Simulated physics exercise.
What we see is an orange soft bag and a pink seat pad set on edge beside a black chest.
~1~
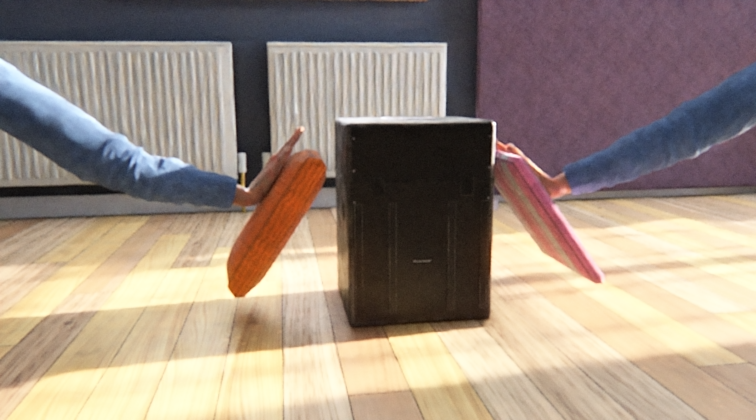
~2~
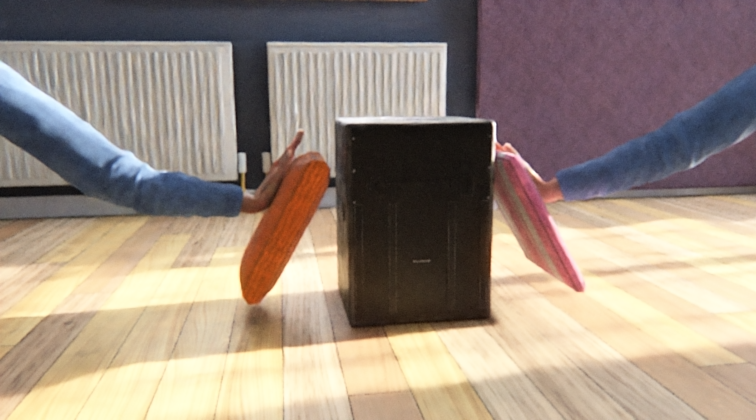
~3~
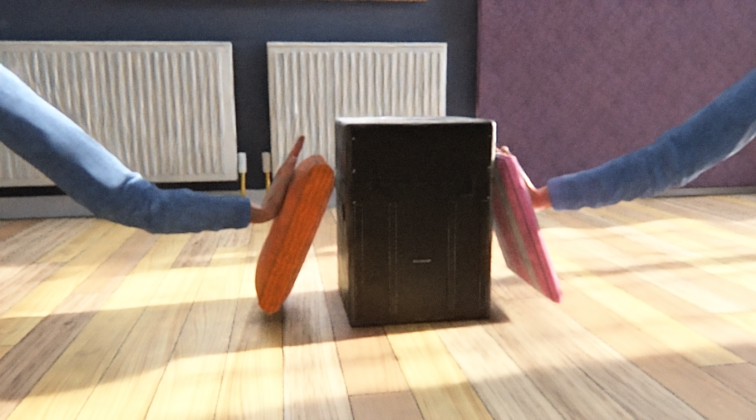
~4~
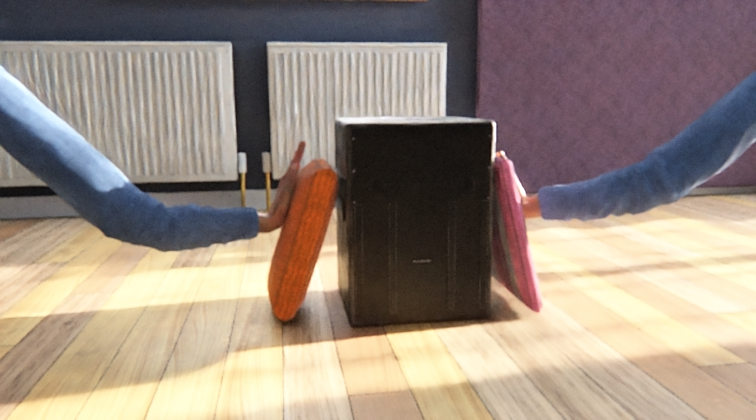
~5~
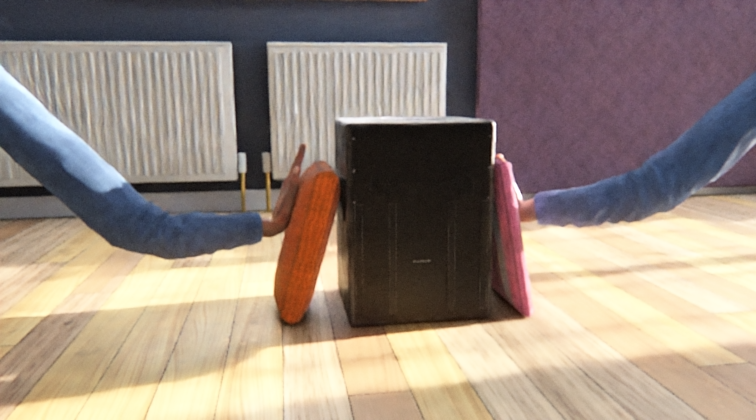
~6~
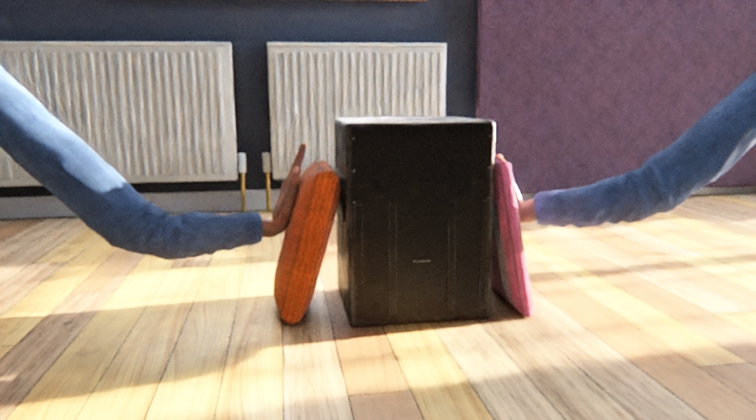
Two hands, one on each side of a black chest, swung the lower ends of an orange soft bag and a pink seat pad inward until both stood almost upright, then stayed still.
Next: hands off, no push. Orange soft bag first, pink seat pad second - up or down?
Orange soft bag up, pink seat pad up.
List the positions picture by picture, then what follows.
The first frame shows soft bag foot (237, 293), head (319, 163); seat pad foot (599, 280), head (518, 162).
The second frame shows soft bag foot (251, 300); seat pad foot (581, 289).
The third frame shows soft bag foot (269, 309); seat pad foot (558, 299).
The fourth frame shows soft bag foot (284, 316); seat pad foot (537, 309).
The fifth frame shows soft bag foot (292, 320); seat pad foot (528, 313).
The sixth frame shows soft bag foot (292, 320), head (330, 175), almost upright; seat pad foot (528, 313), head (504, 165), almost upright.
Then, 0.32 s after the last picture, soft bag leaning near (308, 240); seat pad leaning near (494, 228).
At rest, soft bag leaning near (308, 240); seat pad leaning near (494, 228). The orange soft bag remains propped up and the pink seat pad keeps leaning.
